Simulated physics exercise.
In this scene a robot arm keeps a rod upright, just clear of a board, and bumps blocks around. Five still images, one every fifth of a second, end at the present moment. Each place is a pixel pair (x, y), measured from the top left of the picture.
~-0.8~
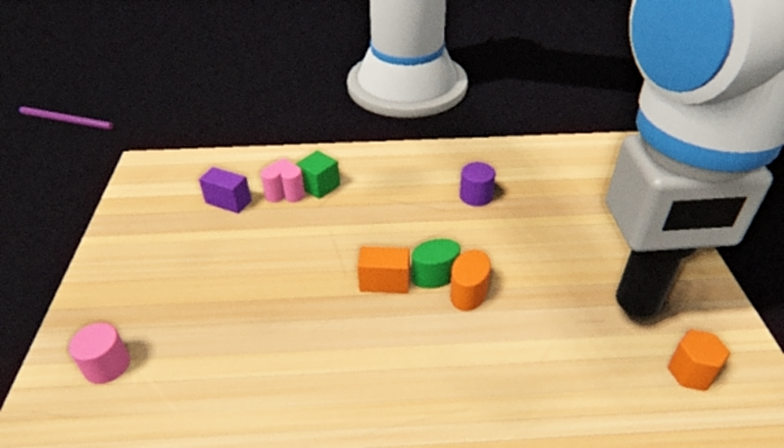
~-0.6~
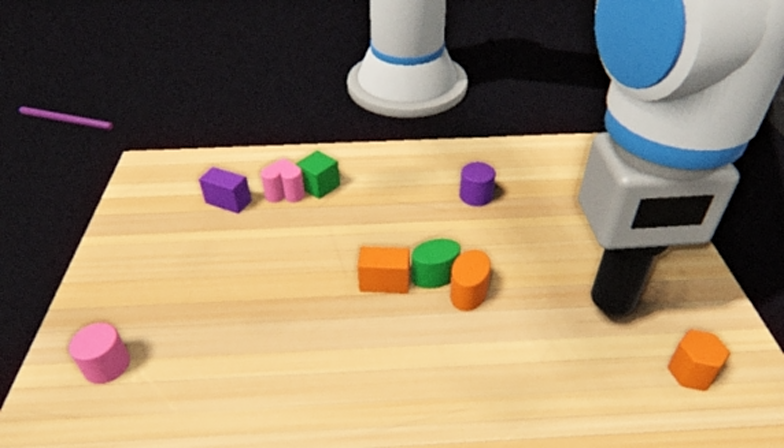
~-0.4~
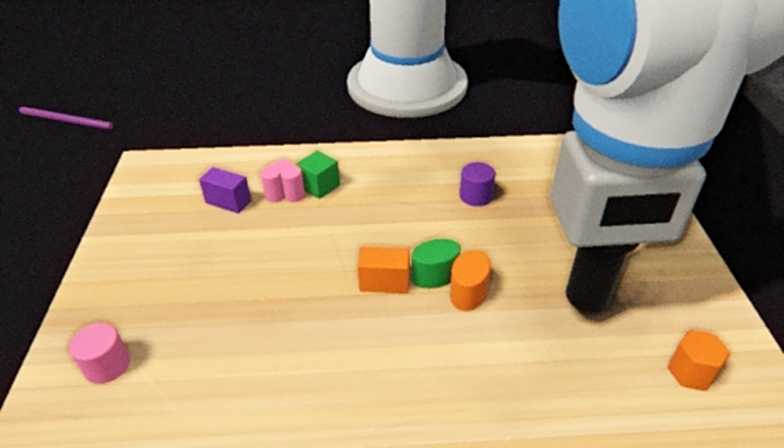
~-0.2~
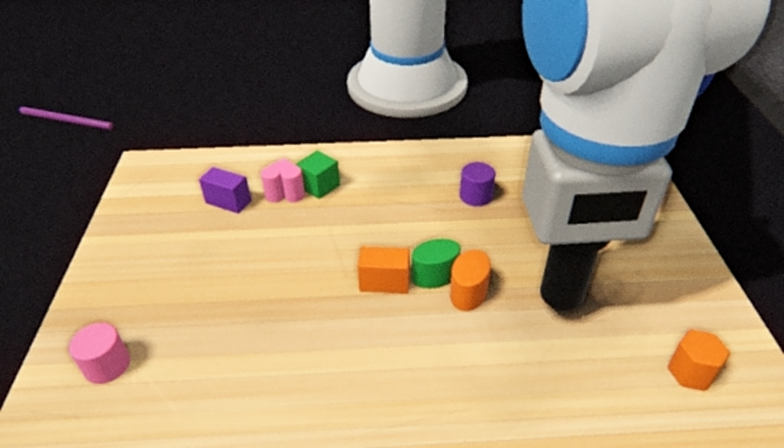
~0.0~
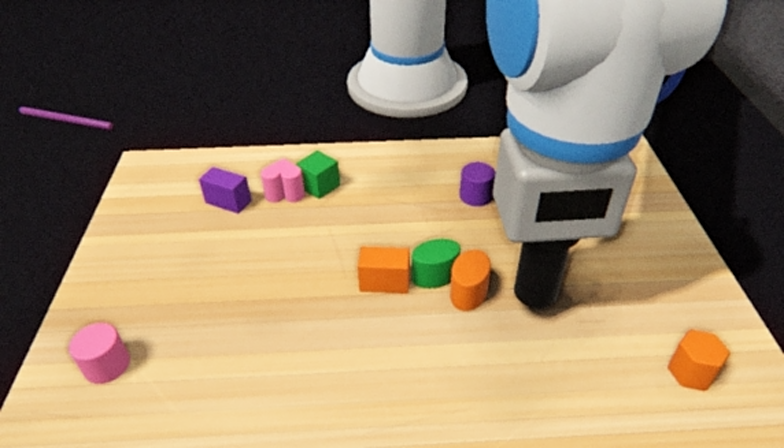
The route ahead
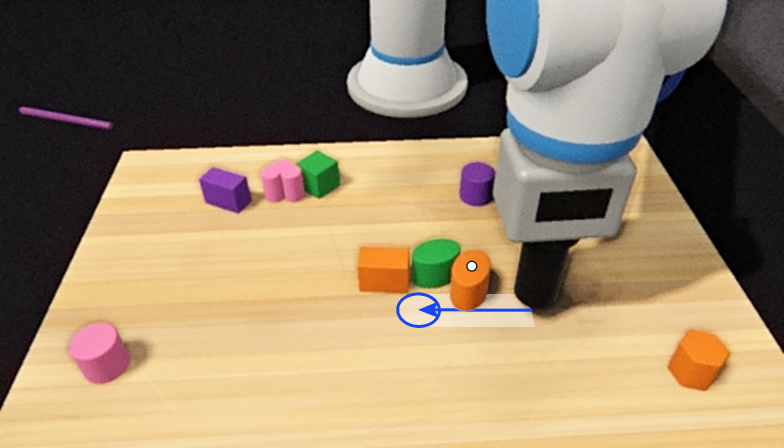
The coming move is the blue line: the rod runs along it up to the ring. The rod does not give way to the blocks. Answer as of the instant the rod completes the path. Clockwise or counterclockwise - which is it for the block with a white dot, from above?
From above, clockwise.
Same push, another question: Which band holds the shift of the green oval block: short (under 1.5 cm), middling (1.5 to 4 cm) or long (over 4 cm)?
Moves 1.5 to 4 cm.
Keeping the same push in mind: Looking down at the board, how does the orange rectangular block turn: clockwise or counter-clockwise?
It ends up turned anticlockwise.
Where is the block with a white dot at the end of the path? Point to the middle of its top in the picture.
The answer is (439, 255).
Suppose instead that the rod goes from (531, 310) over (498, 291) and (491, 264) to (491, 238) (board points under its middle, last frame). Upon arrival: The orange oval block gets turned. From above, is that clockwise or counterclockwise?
Answer: Against the clock.
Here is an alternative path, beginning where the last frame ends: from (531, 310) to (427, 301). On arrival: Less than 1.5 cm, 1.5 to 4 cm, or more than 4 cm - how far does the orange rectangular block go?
Distance: Below 1.5 cm.
Path on the board, from (531, 310) directly to (419, 310); the dot is on the orange oval block.
The first path, step by step. Halfway along, rod (476, 294); green oval block (428, 240), turned 20° anticlockwise; orange oval block (454, 259), turned 50° clockwise.
At the end, rod (419, 294); orange rectangular block (380, 253), turned 20° anticlockwise; green oval block (421, 229), turned 25° anticlockwise; orange oval block (439, 255), turned 85° clockwise.
